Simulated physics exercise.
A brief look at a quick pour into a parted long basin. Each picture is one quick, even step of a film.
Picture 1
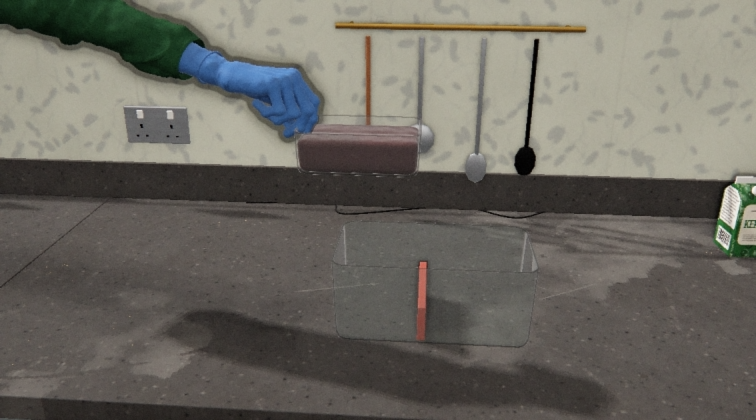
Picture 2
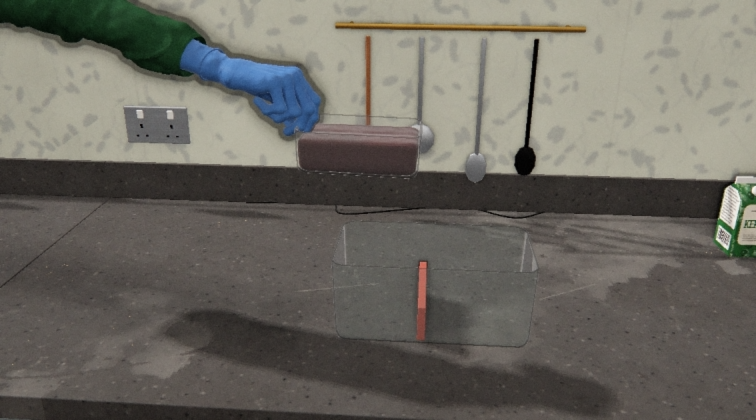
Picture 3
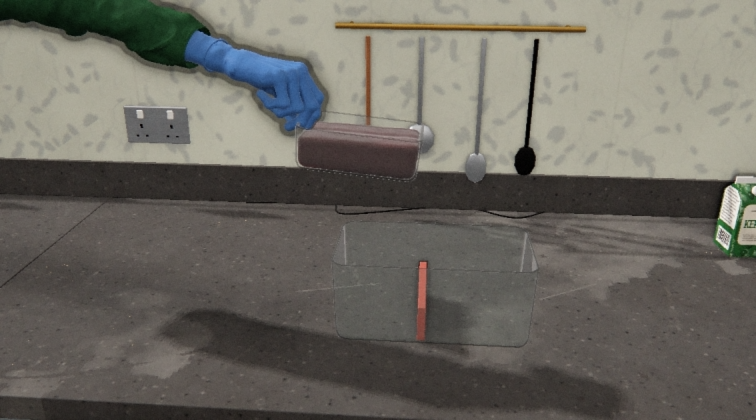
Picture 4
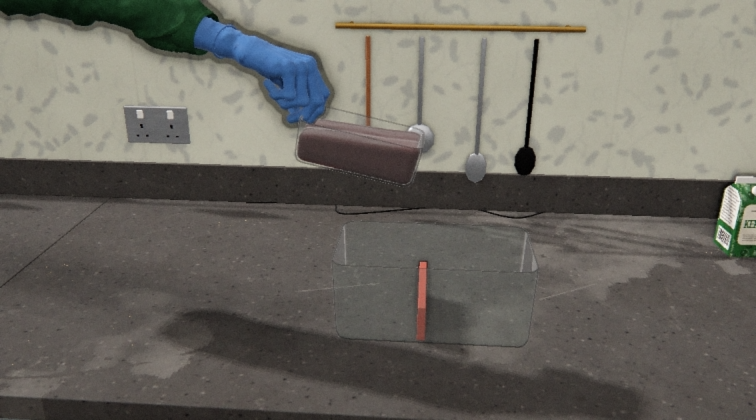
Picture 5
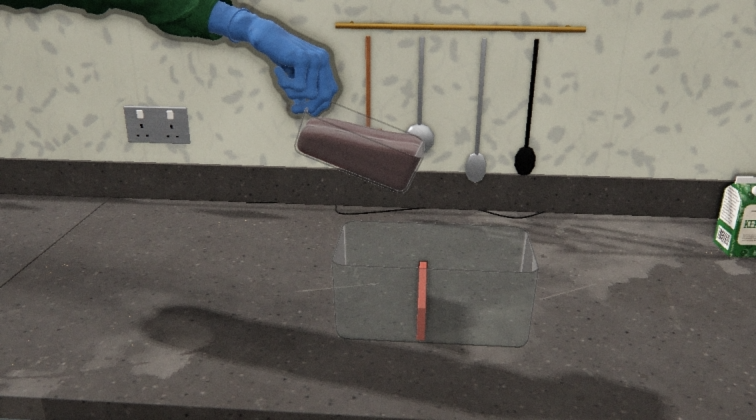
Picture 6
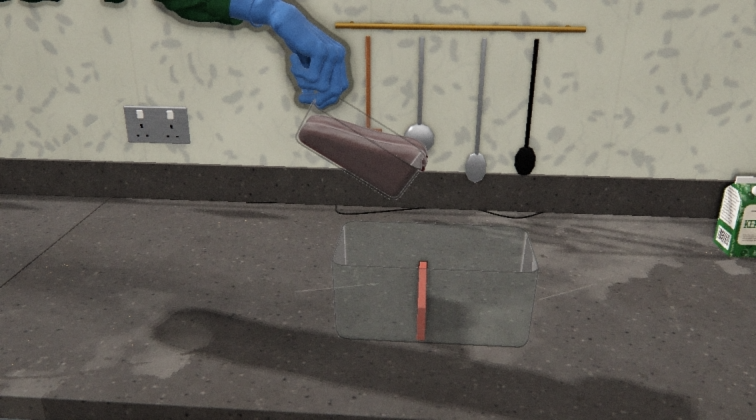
On a grey kitchen worktop, a clear basin with a low red divider sits below a blue-gloved hand holding a clear container of brownish-pink liquid; the hand shifts right, tilting the container steadily down to the right.
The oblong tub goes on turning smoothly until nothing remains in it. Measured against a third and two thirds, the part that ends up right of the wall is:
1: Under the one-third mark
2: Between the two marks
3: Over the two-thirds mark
(3) Over the two-thirds mark.
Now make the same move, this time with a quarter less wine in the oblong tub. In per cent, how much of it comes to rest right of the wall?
Near 80 parts in a hundred.
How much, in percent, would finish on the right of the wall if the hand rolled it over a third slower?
Around 80 percent ends up there.
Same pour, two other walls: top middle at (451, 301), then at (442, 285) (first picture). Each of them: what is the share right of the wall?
First some 45, then 60 per cent.
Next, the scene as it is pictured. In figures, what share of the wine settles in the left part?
About 20 percent.
A moment on, the oblong tub is tipped on its side and 10 per cent is still to pour, 0 is left of the wall and 40 right of it.
Next, the oblong tub is tipped on its side and 2 per cent is still to pour, 9 is left of the wall and 78 right of it.
Then the oblong tub is tipped on its side and 0 per cent is still to pour, 16 is left of the wall and 77 right of it.
Later the oblong tub is tipped on its side and 0 per cent is still to pour, 18 is left of the wall and 77 right of it.
At rest 18 per cent lies left of the wall, 77 right of it and 6 outside.
